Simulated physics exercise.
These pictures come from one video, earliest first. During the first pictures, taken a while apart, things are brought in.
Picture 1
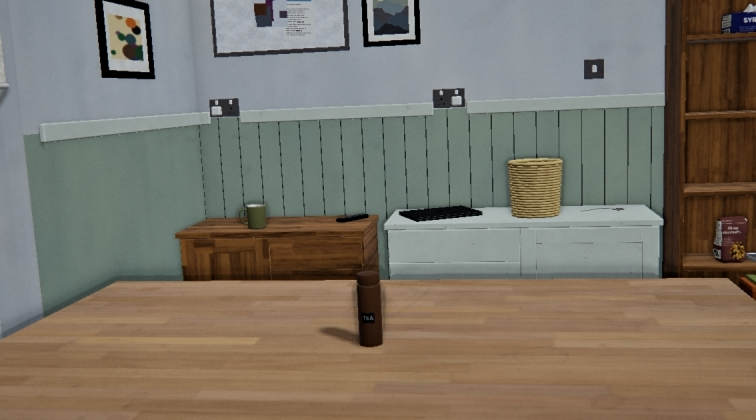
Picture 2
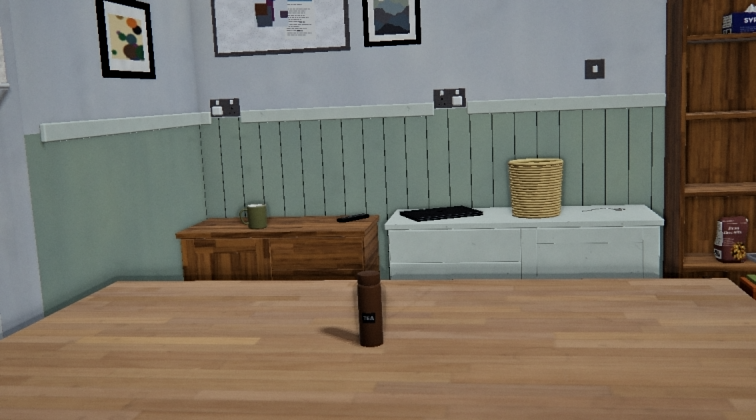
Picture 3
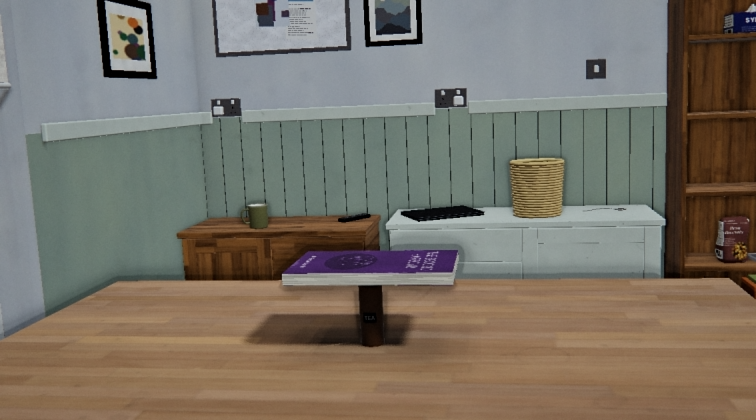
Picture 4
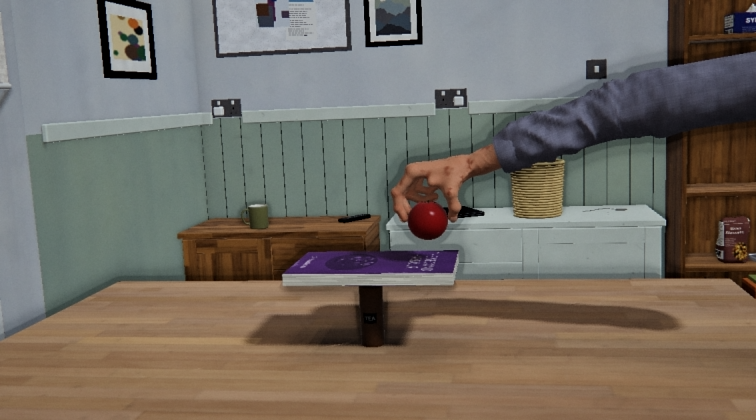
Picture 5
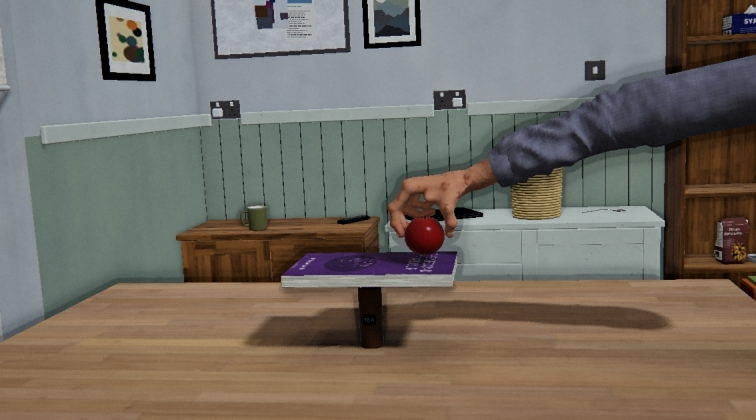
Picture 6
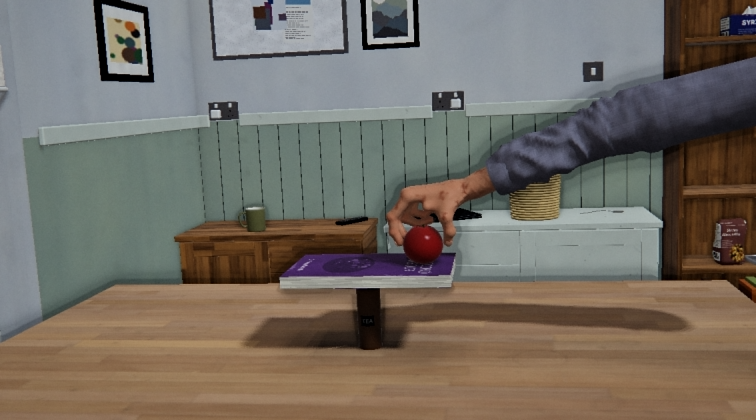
A hand lowers a red tomato onto the right side of a purple book atop a dark cylinder.
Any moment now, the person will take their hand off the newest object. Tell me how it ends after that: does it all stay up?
No.
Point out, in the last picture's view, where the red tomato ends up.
Roughly pixel (474, 329) in the last picture.
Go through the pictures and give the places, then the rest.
In the first picture, the last thing is not in view yet.
In the second picture, the last thing is not in view yet.
In the third picture, the last thing is not in view yet; purple book (375, 267).
The fourth picture shows on its way; red tomato (428, 220); purple book (375, 267).
The fifth picture shows on its way; red tomato (424, 235); purple book (374, 268).
The sixth picture shows in place under the hand; red tomato (423, 244); purple book (372, 270).
Then, 0.50 s after the last picture, red tomato now fallen; purple book tipped 48° from how it was.
Then, 0.70 s after the last picture, purple book now fallen; brown shaker tipped 26° from how it was.
Then, 0.80 s after the last picture, brown shaker now fallen.
By the end, fallen, purple book, red tomato and brown shaker. Seen from the same camera at the end, red tomato near (474, 329). The stack loses its balance.
